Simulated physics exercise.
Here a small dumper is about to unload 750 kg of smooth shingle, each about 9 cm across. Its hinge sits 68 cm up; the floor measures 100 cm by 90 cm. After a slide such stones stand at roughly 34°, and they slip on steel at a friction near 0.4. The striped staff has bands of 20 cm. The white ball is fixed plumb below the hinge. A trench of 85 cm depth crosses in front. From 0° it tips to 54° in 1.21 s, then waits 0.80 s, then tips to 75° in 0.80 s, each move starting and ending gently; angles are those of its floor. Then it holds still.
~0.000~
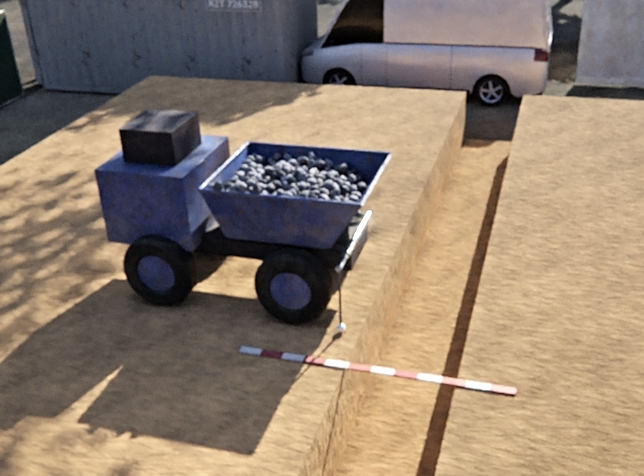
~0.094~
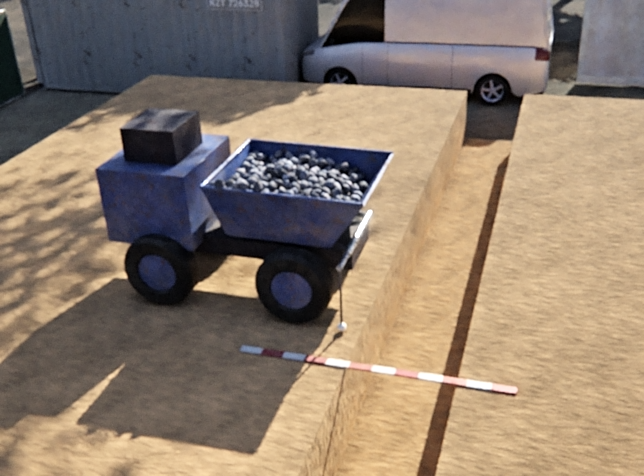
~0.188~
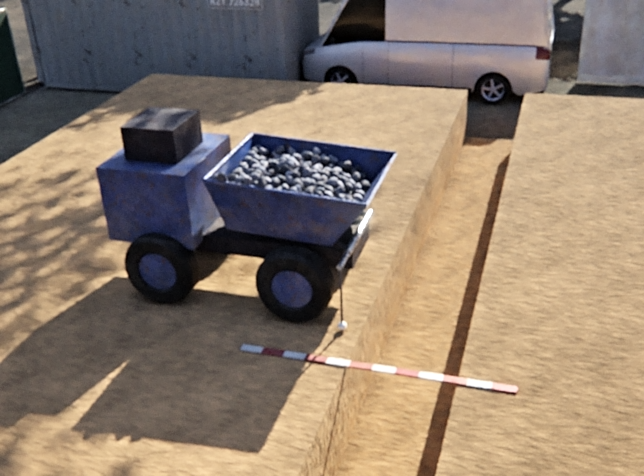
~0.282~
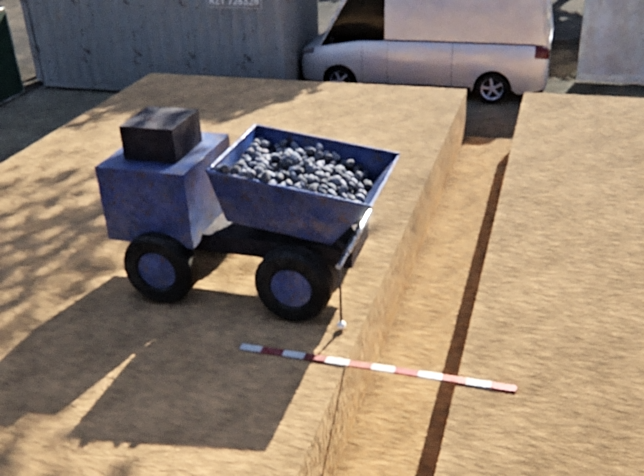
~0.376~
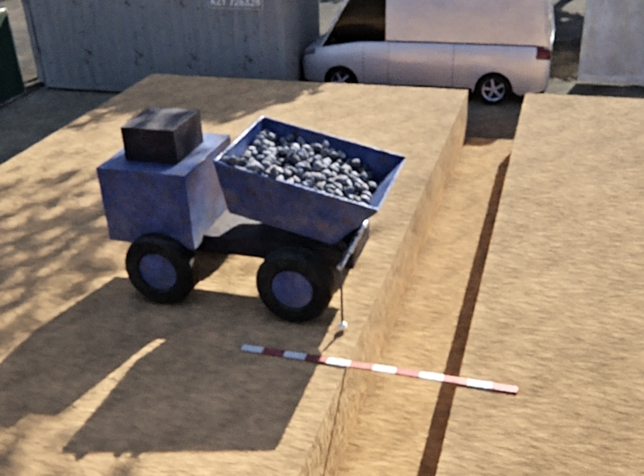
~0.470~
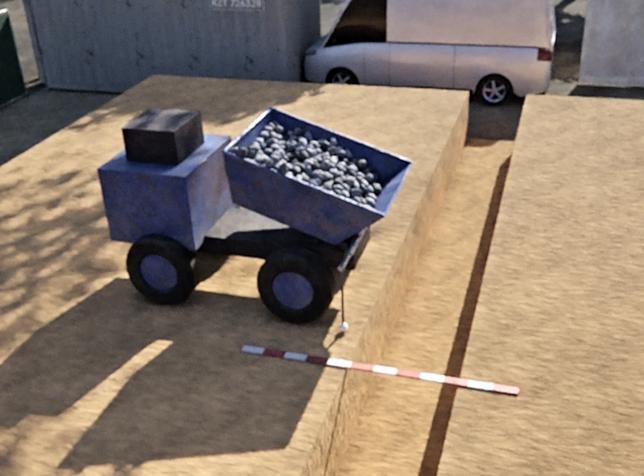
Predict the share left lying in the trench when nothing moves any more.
Roughly 75 per cent ends in the trench.
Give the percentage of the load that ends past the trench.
Near 25 in a hundred.
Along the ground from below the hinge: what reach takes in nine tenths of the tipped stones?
About 150 cm.
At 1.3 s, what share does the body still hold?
It holds some 95 per cent.
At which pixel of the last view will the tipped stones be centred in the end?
Their middle is at about (450, 367).
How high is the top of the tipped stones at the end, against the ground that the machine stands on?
Some 16 cm above that level.
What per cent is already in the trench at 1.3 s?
About 5 per cent by then.
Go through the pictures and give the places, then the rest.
In the first frame, the body is at 0°, its lip at (361, 205); the top of the load is at (288, 170).
In the second frame, lip at (363, 205), floor tilted 1°, highest stones at (289, 168); the stones move at 0.2 m/s on average.
In the third frame, the body is at 4°, its lip at (367, 205); the top of the load is at (282, 163); the stones move at 0.4 m/s on average.
In the fourth frame, lip at (370, 207), floor tilted 7°, highest stones at (273, 154); the stones move at 0.6 m/s on average.
In the fifth frame, lip at (377, 211), floor tilted 12°, highest stones at (267, 142); the stones move at 0.8 m/s on average.
In the sixth frame, lip at (384, 216), floor tilted 18°, highest stones at (270, 134); the stones move at 0.9 m/s on average.
After 0.9 s the floor is at 46°; 100 % in the body; the foremost stones are at (393, 215).
After 1.3 s the floor is at 54°; 95 % in the body, 5 % in the trench; the foremost stones are at (454, 261).
After 3.3 s the floor is at 75°; 25 % in the body, 54 % in the trench, 21 % past the trench; the foremost stones are past the picture's edge.
After 6.1 s the floor is at 75°; 0 % in the body, 76 % in the trench, 24 % past the trench; the foremost stones are past the picture's edge.
